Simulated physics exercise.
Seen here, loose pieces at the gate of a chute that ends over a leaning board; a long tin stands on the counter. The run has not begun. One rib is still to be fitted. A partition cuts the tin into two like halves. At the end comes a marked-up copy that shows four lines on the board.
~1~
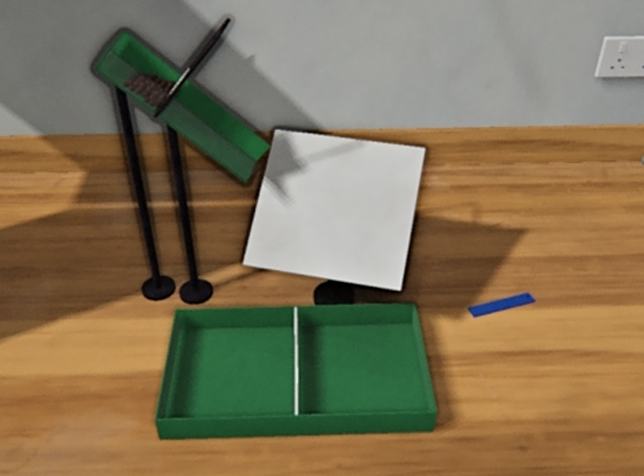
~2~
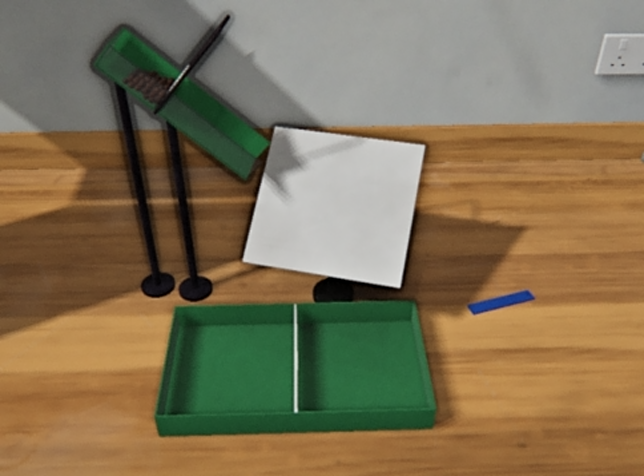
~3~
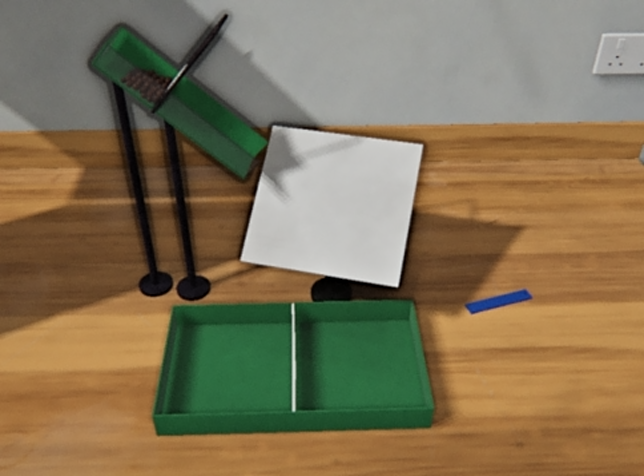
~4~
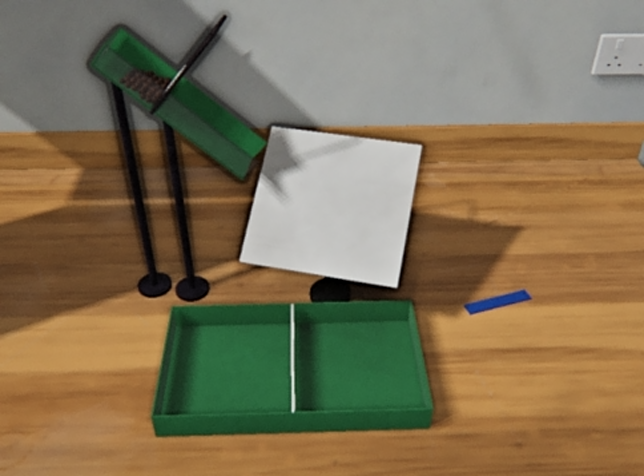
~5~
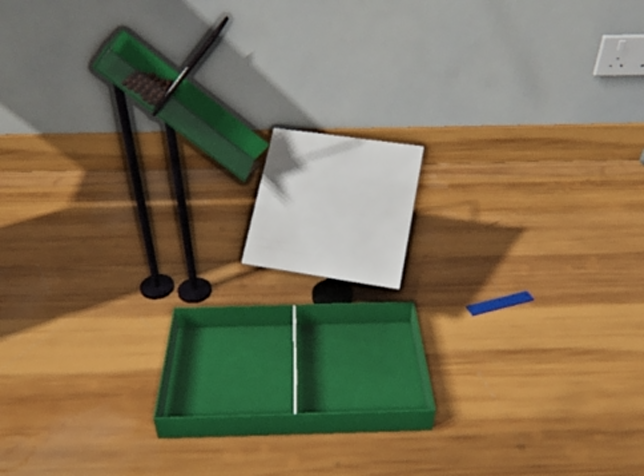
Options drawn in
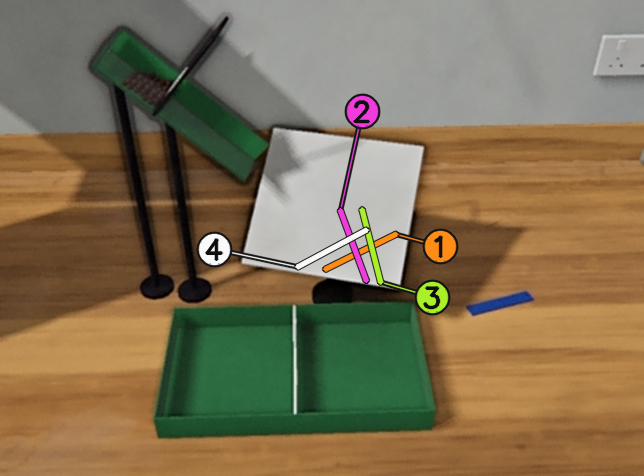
Brown pieces sit still behind a gate in a green chute above a tilted white board.
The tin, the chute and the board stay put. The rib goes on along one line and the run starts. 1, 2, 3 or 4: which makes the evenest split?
I would pick line 1.
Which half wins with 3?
The right half.
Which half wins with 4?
Left.
On the marked copy, line 1 from (395, 234) to (325, 269); line 2 from (340, 210) to (366, 280); line 3 from (362, 209) to (380, 282); line 4 from (366, 230) to (297, 266).
If 1 is chosen, of what is caught, roughly half in the left half, roughly half in the right.
If 2 is chosen, of what is caught, about a tenth in the left half, the larger part in the right.
If 3 is chosen, of what is caught, about a tenth in the left half, almost all in the right.
If 4 is chosen, of what is caught, the larger part in the left half, about a tenth in the right.
